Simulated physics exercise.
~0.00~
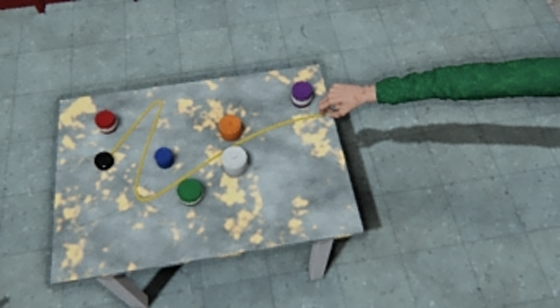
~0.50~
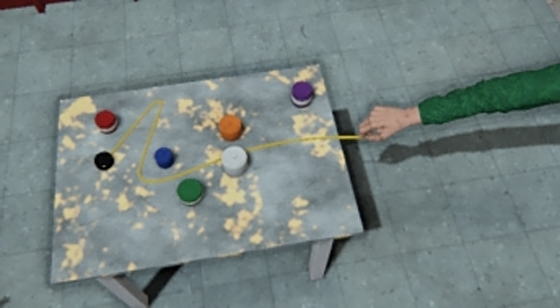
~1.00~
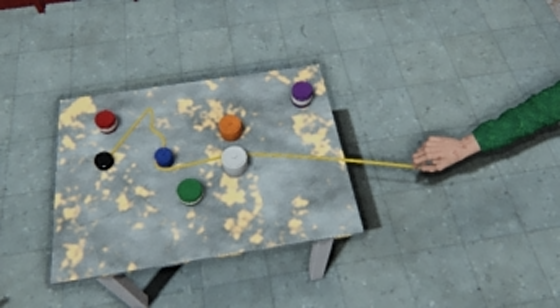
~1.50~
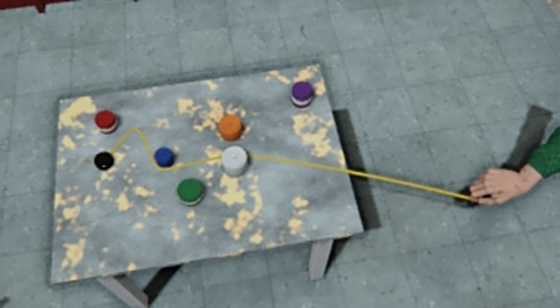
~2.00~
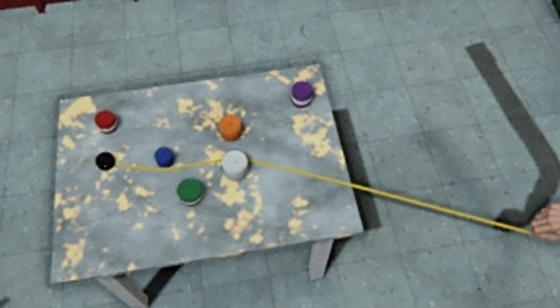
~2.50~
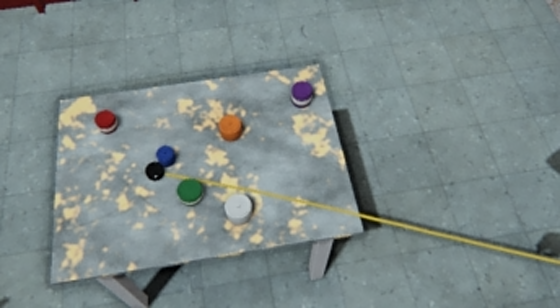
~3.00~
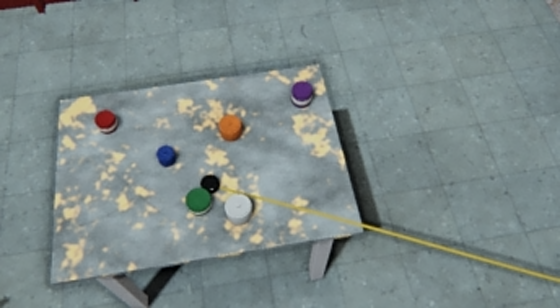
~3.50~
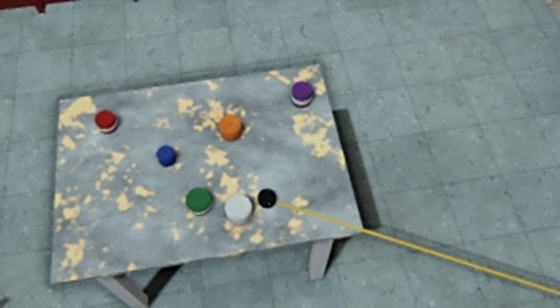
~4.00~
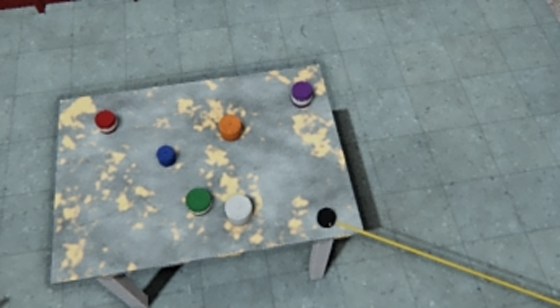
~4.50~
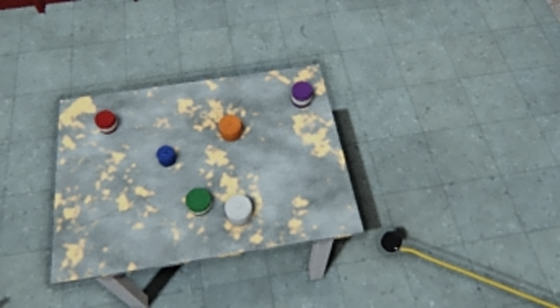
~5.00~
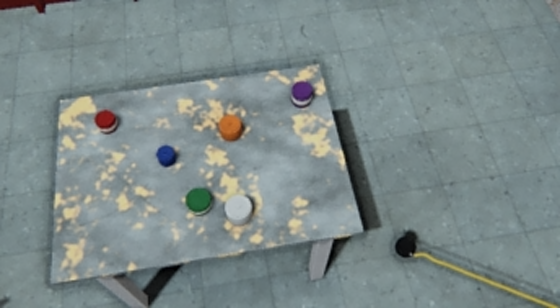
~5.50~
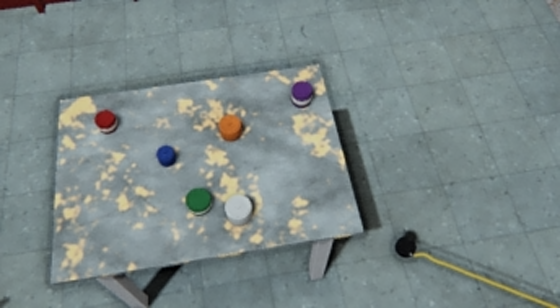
In this clip, a hand pulls a yellow cord rightward and down from a table of coloured round objects, dragging a black disc past the blue one; the white one shifts down, the green one is nudged slightly, and the black disc slides off the edge, ending beyond the table.
